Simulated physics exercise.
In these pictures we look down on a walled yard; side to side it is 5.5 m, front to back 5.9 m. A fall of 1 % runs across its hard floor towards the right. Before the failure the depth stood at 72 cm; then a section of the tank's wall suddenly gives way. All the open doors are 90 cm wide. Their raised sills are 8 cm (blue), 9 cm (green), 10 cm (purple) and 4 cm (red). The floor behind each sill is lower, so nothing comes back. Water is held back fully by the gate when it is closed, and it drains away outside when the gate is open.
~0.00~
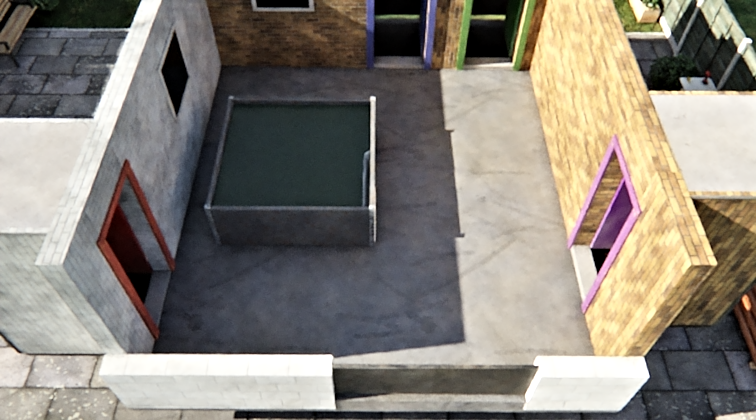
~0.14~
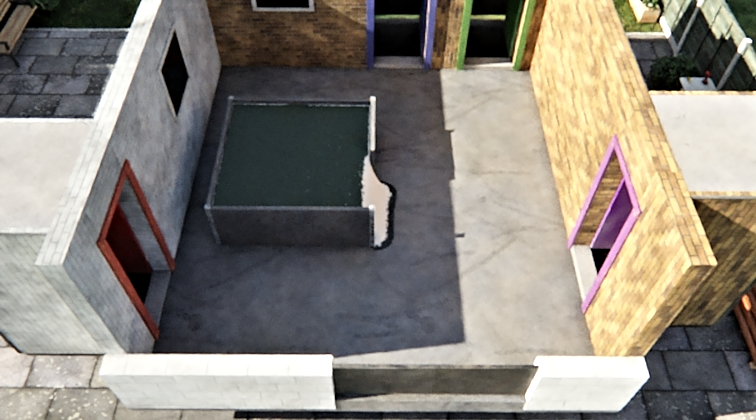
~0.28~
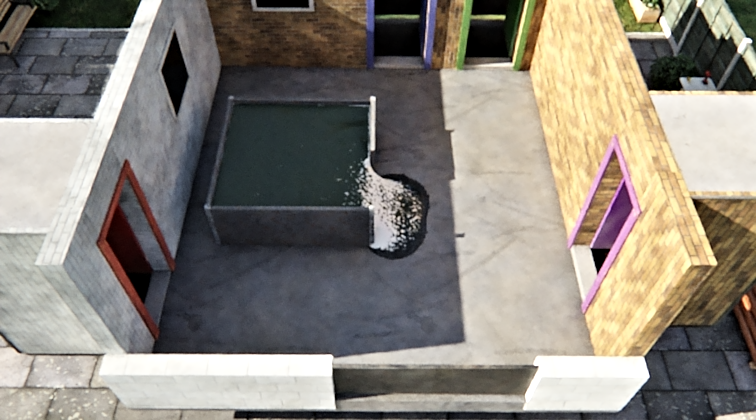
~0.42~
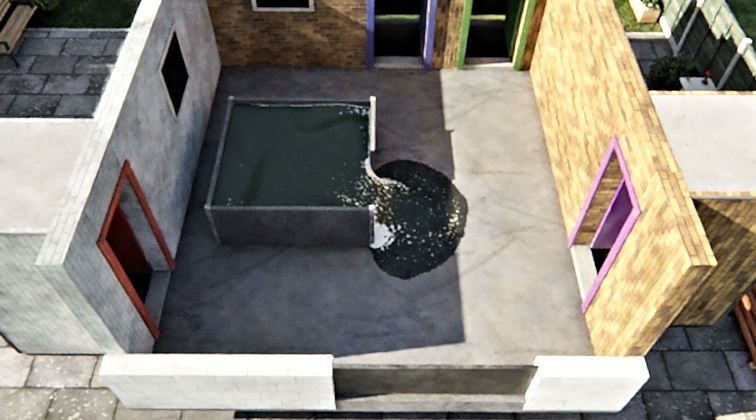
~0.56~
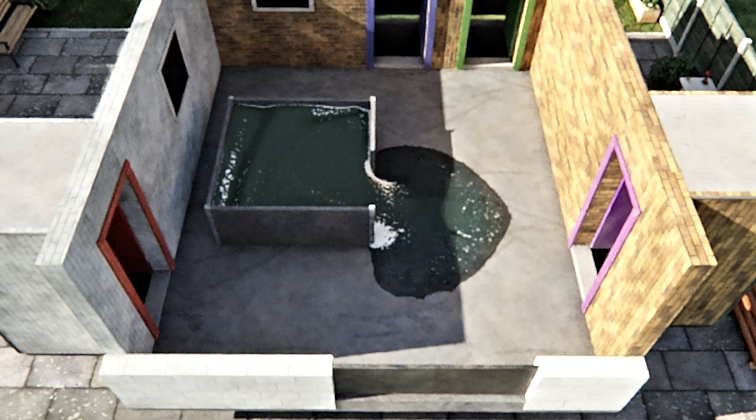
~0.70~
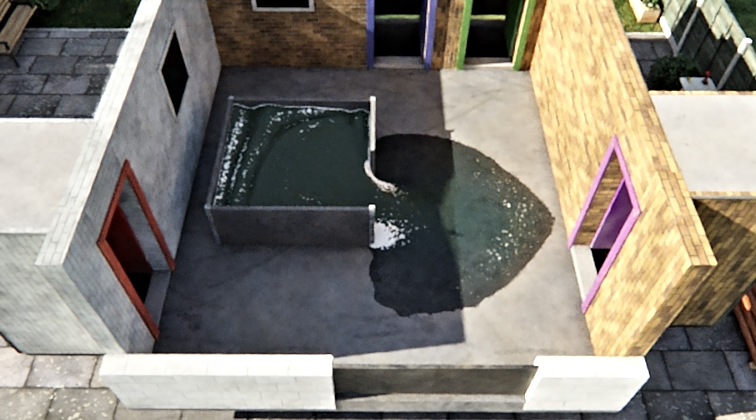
In a walled yard, dark water bursts from the right side of a square tank and spreads rightward across the concrete floor.
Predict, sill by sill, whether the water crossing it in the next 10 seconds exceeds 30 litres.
Outcome: Watch the blue door: It will not outstrip the limit, watch the green door: It will outstrip the limit, watch the purple door: It will outstrip the limit, watch the red door: It will outstrip the limit.
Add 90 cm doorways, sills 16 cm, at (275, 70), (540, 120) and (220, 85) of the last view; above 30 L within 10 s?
Per doorway, in order: Insufficient / insufficient / insufficient.
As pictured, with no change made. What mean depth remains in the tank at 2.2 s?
Average depth: About 40 cm.
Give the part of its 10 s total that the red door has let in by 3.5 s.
By then it's near 0% of the total.
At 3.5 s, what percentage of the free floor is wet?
Close to 50 in a hundred parts are wet.
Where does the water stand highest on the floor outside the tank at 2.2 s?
It's at about (591, 383) in the last picture.
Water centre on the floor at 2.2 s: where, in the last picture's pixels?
About (382, 205).
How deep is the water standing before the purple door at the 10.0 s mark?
Around 11.0 cm deep.
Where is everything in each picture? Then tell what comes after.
The tank at (297, 154) is whole and still, 72 cm deep, in the first frame.
The front is at (384, 185), 0.6 m from the gap at (370, 203); 0.2 m2 of floor is under water; 72 cm left at the back of the tank, in the second frame.
The front is at (415, 186), 0.9 m from the gap at (370, 204); 0.8 m2 of floor is under water; 72 cm left at the back of the tank, in the third frame.
Water pours out at (370, 205) and has run 1.4 m, to (459, 198); typically 8 cm deep outside, 72 cm at the tank's back, in the fourth frame.
The front is at (500, 205), 1.9 m from the gap at (370, 204); 3.6 m2 of floor is under water; 68 cm left at the back of the tank, in the fifth frame.
Water pours out at (370, 204) and has run 2.6 m, to (547, 222); typically 5 cm deep outside, 61 cm at the tank's back, in the sixth frame.
After 1.4 s water covers 35 % of the floor and is deepest (39 cm) near (384, 217); blue door not reached, green door not reached, purple door 24 cm at the sill, 20 L in, red door not reached.
After 2.2 s water covers 40 % of the floor and is deepest (40 cm) near (591, 383); blue door not reached, green door not reached, purple door 28 cm at the sill, 108 L in, red door not reached.
After 3.5 s water covers 50 % of the floor and is deepest (26 cm) near (591, 383); blue door 4 cm at the sill, 0 L in, green door 19 cm at the sill, 44 L in, purple door 25 cm at the sill, 218 L in, red door not reached.
After 6.0 s water covers 95 % of the floor and is deepest (21 cm) near (591, 383); blue door 6 cm at the sill, 0 L in, green door 15 cm at the sill, 121 L in, purple door 16 cm at the sill, 321 L in, red door 9 cm at the sill, 8 L in.
After 10.0 s water covers 95 % of the floor and is deepest (12 cm) near (213, 205); blue door 5 cm at the sill, 0 L in, green door 10 cm at the sill, 161 L in, purple door 11 cm at the sill, 355 L in, red door 9 cm at the sill, 78 L in.
